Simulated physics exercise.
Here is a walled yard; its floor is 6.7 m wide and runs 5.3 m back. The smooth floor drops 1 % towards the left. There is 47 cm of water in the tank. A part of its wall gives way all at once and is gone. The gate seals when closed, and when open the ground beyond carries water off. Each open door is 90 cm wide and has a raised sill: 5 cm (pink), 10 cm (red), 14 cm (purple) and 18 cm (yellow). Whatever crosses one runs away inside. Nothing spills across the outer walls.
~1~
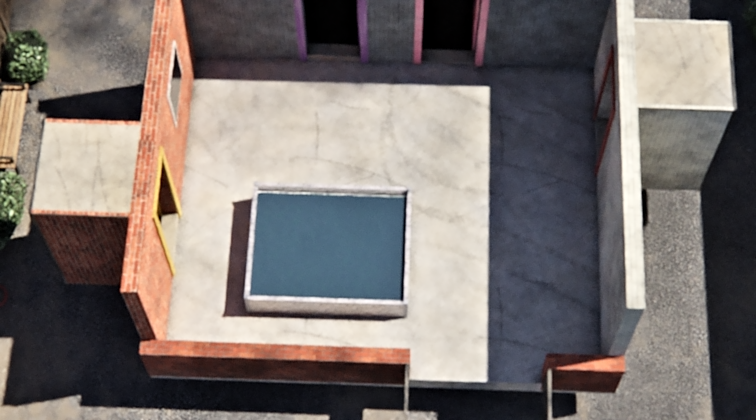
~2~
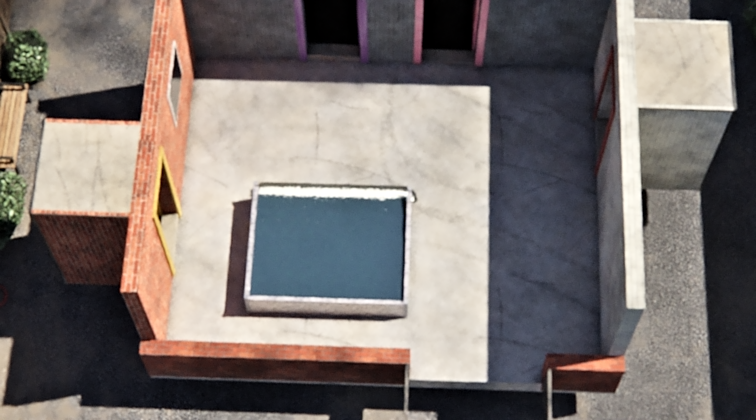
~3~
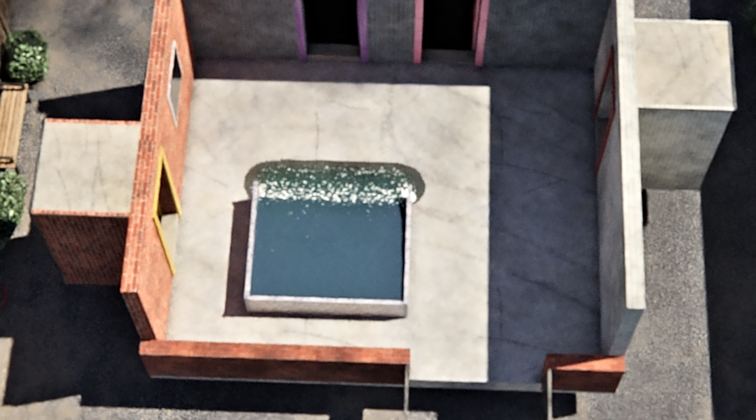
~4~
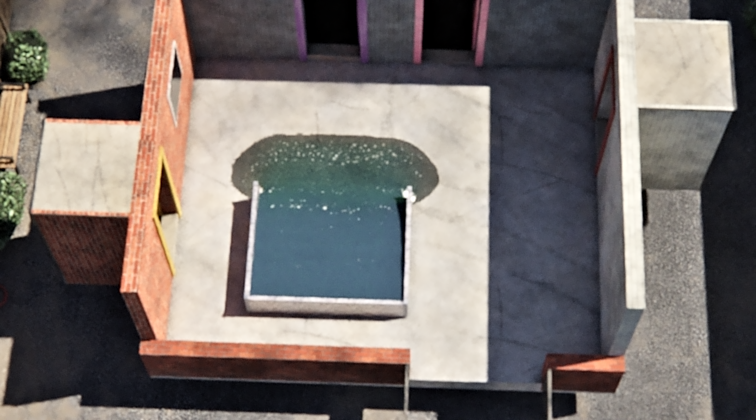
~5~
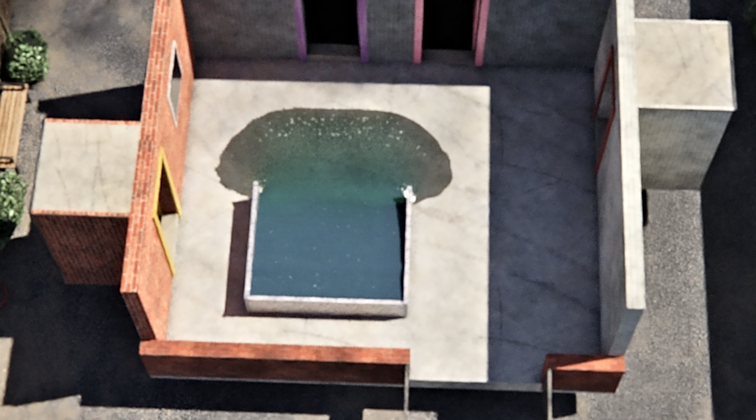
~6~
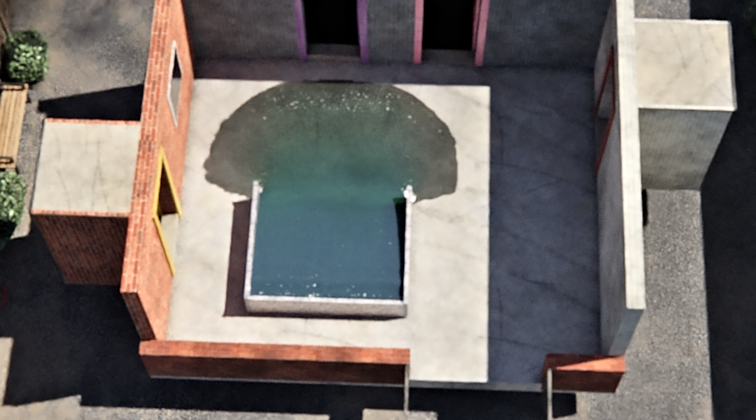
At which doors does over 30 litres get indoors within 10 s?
The water let in: At the pink door it passes the limit; at the red door it stays under the limit; at the purple door it passes the limit; at the yellow door it does not reach the limit.
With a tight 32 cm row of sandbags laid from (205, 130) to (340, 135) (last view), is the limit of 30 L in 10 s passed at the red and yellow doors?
Then: Red under, yellow not over.
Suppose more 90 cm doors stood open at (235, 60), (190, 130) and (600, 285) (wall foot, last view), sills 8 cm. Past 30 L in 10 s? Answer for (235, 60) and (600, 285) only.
In turn: Above, below.
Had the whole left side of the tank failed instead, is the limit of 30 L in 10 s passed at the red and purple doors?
Then: Red under, purple not over.
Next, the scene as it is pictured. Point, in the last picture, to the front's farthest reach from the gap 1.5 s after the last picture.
Near (531, 69).
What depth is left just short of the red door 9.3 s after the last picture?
Roughly 3.0 cm deep.
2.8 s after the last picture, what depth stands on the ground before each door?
In cm: Pink 11, red 2, purple 18, yellow 0.
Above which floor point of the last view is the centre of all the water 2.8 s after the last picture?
At about (329, 141).
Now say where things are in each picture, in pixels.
The tank at (330, 244) is whole and still, 47 cm deep, in the first frame.
Water pours out on the tank's far side and has run 1.2 m, to a hidden place; typically 9 cm deep outside, 47 cm at the tank's back, in the second frame.
Water pours out on the tank's far side and has run 1.4 m, to (251, 178); typically 9 cm deep outside, 47 cm at the tank's back, in the third frame.
The front is at (249, 155), 1.6 m from the gap on the tank's far side; 3.0 m2 of floor is under water; 47 cm left at the back of the tank, in the fourth frame.
The front is at (252, 129), 1.9 m from the gap on the tank's far side; 4.5 m2 of floor is under water; 46 cm left at the back of the tank, in the fifth frame.
Water pours out on the tank's far side and has run 2.3 m, to (284, 88); typically 6 cm deep outside, 40 cm at the tank's back, in the sixth frame.
Then, 0.7 s after the last picture water covers 35 % of the floor and is deepest (28 cm) near (368, 65); pink door 4 cm at the sill, 0 L in, red door not reached, purple door 25 cm at the sill, 16 L in, yellow door not reached.
Then, 1.5 s after the last picture water covers 40 % of the floor and is deepest (34 cm) near (207, 61); pink door 15 cm at the sill, 22 L in, red door not reached, purple door 28 cm at the sill, 79 L in, yellow door not reached.
Then, 2.8 s after the last picture water covers 45 % of the floor and is deepest (24 cm) near (196, 60); pink door 11 cm at the sill, 68 L in, red door not reached, purple door 18 cm at the sill, 140 L in, yellow door not reached.
Then, 5.3 s after the last picture water covers 75 % of the floor and is deepest (20 cm) near (166, 356); pink door 7 cm at the sill, 89 L in, red door 8 cm at the sill, 0 L in, purple door 8 cm at the sill, 148 L in, yellow door 7 cm at the sill, 0 L in.
Then, 9.3 s after the last picture water covers 95 % of the floor and is deepest (10 cm) near (166, 356); pink door 5 cm at the sill, 92 L in, red door 3 cm at the sill, 0 L in, purple door 5 cm at the sill, 148 L in, yellow door 10 cm at the sill, 0 L in.
